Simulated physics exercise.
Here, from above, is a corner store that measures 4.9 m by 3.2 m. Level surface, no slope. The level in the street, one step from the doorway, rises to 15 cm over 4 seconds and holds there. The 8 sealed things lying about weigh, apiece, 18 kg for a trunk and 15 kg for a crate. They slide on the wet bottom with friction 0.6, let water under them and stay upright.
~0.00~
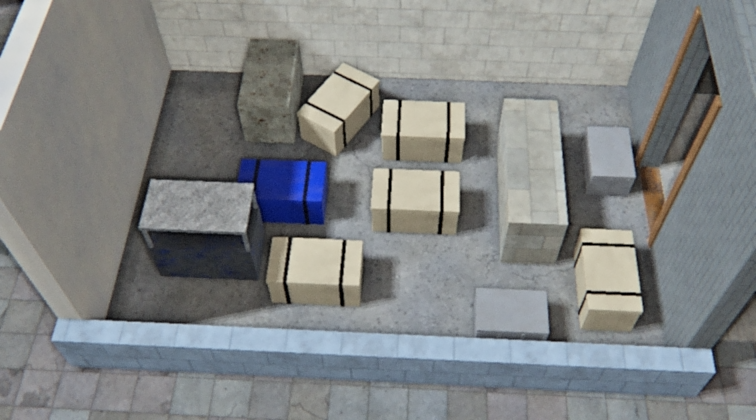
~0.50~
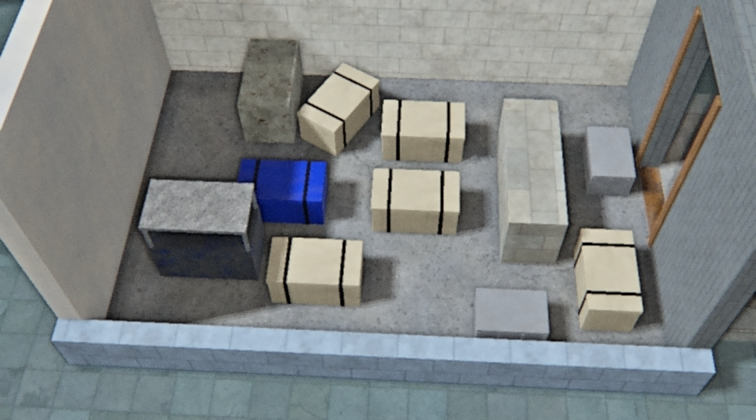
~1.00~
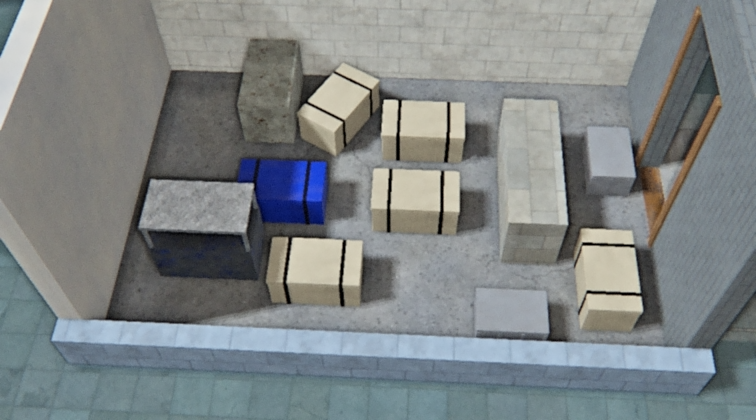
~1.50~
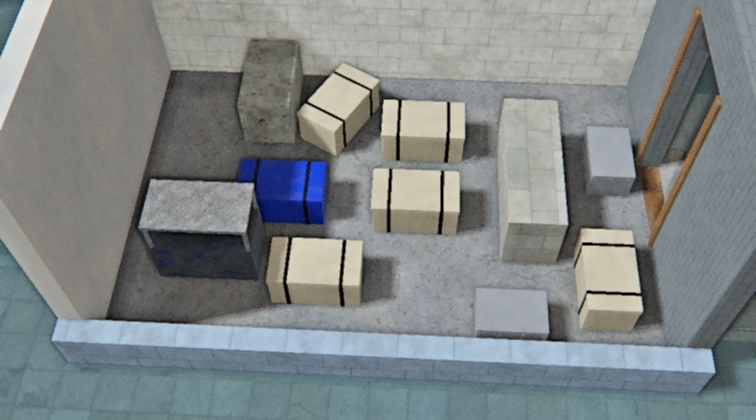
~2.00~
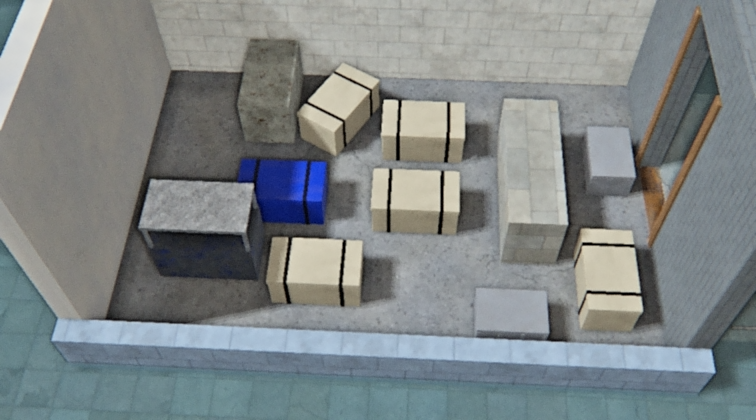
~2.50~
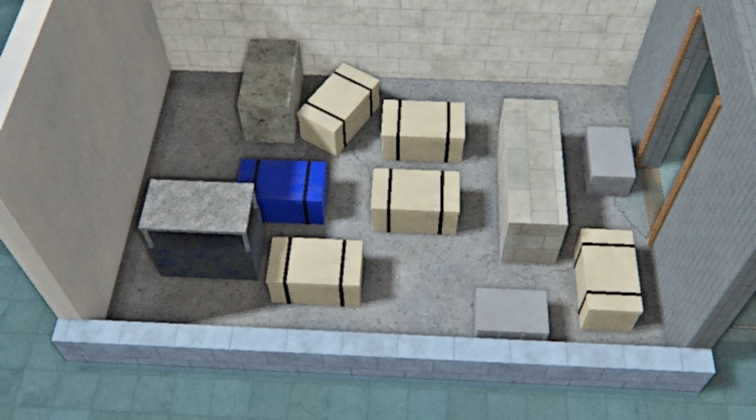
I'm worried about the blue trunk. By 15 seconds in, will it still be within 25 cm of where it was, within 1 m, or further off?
The move is minor.
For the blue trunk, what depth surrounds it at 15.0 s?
Close to 4 centimetres.
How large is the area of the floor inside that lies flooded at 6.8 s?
Around 6.0 m2 of it.
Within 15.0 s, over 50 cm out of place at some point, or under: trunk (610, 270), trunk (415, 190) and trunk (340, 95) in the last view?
In that order: Above, below, below.
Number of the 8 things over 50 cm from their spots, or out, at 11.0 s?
I make it 1 by then.
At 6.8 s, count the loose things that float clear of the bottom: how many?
Tally: 1 of them.
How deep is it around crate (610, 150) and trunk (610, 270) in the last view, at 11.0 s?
Roughly 7 and 10 cm.
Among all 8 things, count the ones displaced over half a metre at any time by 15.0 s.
The tally stands at 3.
After 3.5 s the blue trunk is near (281, 180), 0.0 m from its start, aground; 0 afloat.
After 6.8 s the blue trunk is near (281, 180), 0.0 m from its start, aground; 1 afloat.
After 11.0 s the blue trunk is near (281, 180), 0.0 m from its start, aground; 1 afloat.
After 15.0 s the blue trunk is near (281, 180), 0.0 m from its start, aground; 5 afloat.
